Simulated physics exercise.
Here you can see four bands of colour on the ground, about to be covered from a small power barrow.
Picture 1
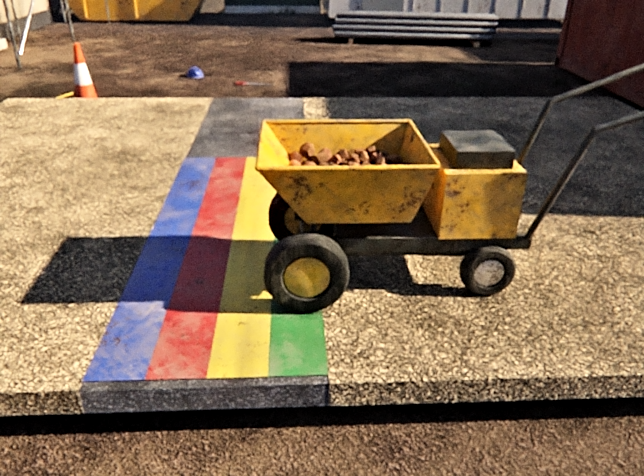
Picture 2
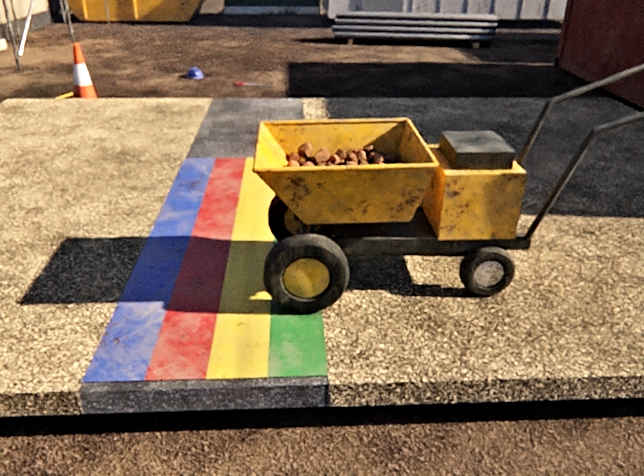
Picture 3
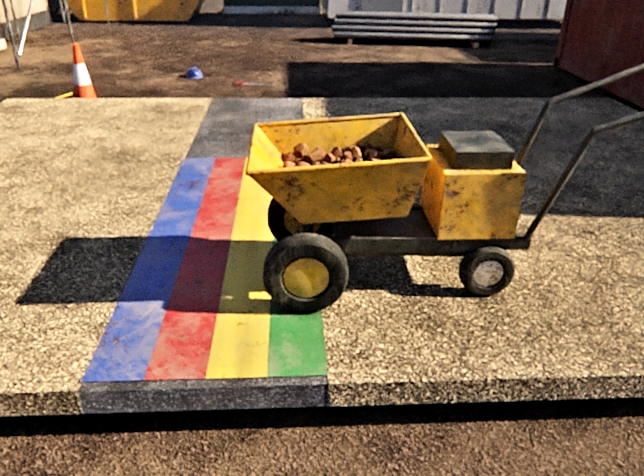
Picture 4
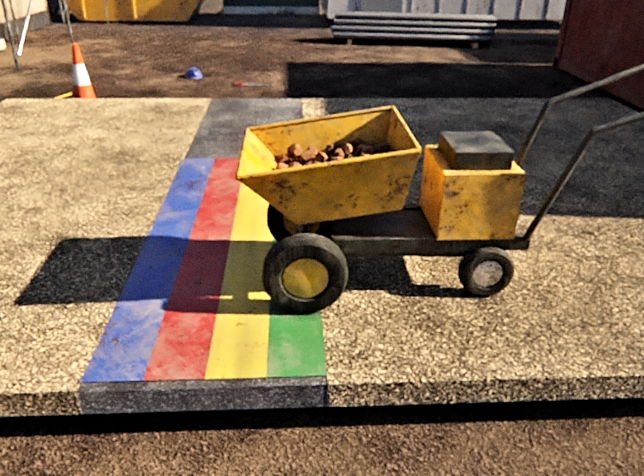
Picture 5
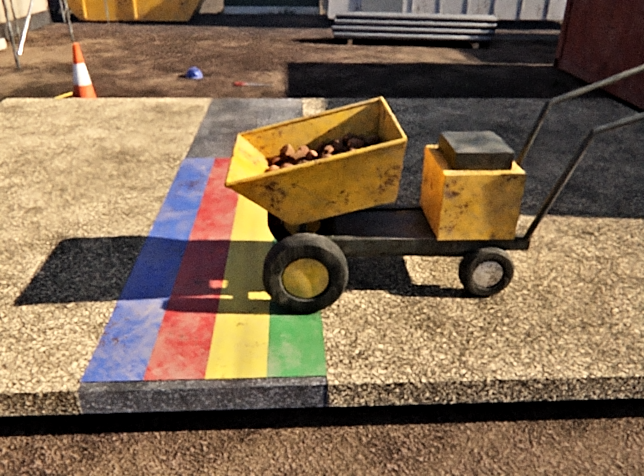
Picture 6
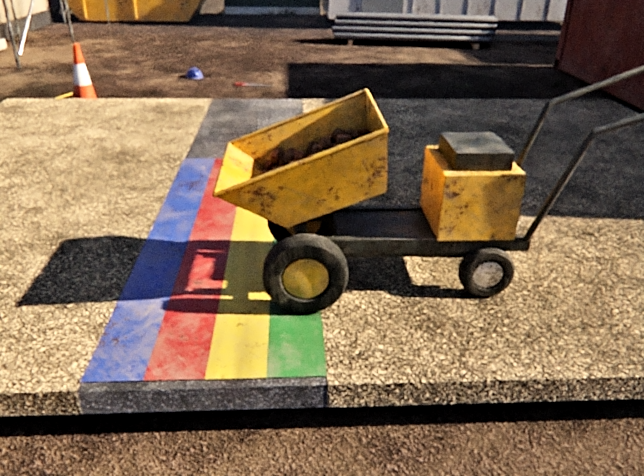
Small yellow power barrow standing over blue, red, yellow and green ground stripes, its skip of brown lumps steadily tilting down leftward.
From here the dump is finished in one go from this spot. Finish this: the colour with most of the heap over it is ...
... Blue.
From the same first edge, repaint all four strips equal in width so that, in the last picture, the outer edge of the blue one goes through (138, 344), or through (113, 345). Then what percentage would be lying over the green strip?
The first one comes out at 0 percent, while the second comes out at 0 percent.
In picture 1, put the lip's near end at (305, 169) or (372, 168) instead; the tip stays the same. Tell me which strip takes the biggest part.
Try one: That red strip; try two: That yellow strip.
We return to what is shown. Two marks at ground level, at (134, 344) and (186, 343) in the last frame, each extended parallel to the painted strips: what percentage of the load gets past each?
The first comes to 50 per cent, the second to 90 per cent.
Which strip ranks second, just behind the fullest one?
Rank 2: The red strip.
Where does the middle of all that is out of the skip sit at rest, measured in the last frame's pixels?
About pixel (152, 273).
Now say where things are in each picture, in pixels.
The first picture shows lip of the skip at (258, 169), level; top of the load at (365, 168), clay clods; green strip at (297, 335); yellow strip at (242, 337); red strip at (186, 338); blue strip at (130, 339).
The second picture shows lip of the skip at (255, 171), tipped barely; top of the load at (363, 168).
The third picture shows lip of the skip at (248, 173), tipped barely; top of the load at (361, 170).
The fourth picture shows lip of the skip at (238, 178), tipped a little; top of the load at (366, 157).
The fifth picture shows lip of the skip at (227, 185), tipped clearly; top of the load at (359, 161).
The sixth picture shows lip of the skip at (215, 195), tipped clearly; top of the load at (357, 153); green strip at (296, 336); yellow strip at (240, 338); red strip at (184, 339); blue strip at (128, 340).
Soon, skip tipped steeply; all in the skip.
A while on, skip tipped right over; most in the skip; a small part over the red strip; about a quarter over the blue strip.
Towards the end, skip tipped right over; a small part in the skip; about a quarter over the red strip; about half over the blue strip; about a quarter off the paint.
Finally, skip tipped right over; a small part in the skip; none over the green strip; none over the yellow strip; about a quarter over the red strip; about half over the blue strip; about a quarter off the paint.
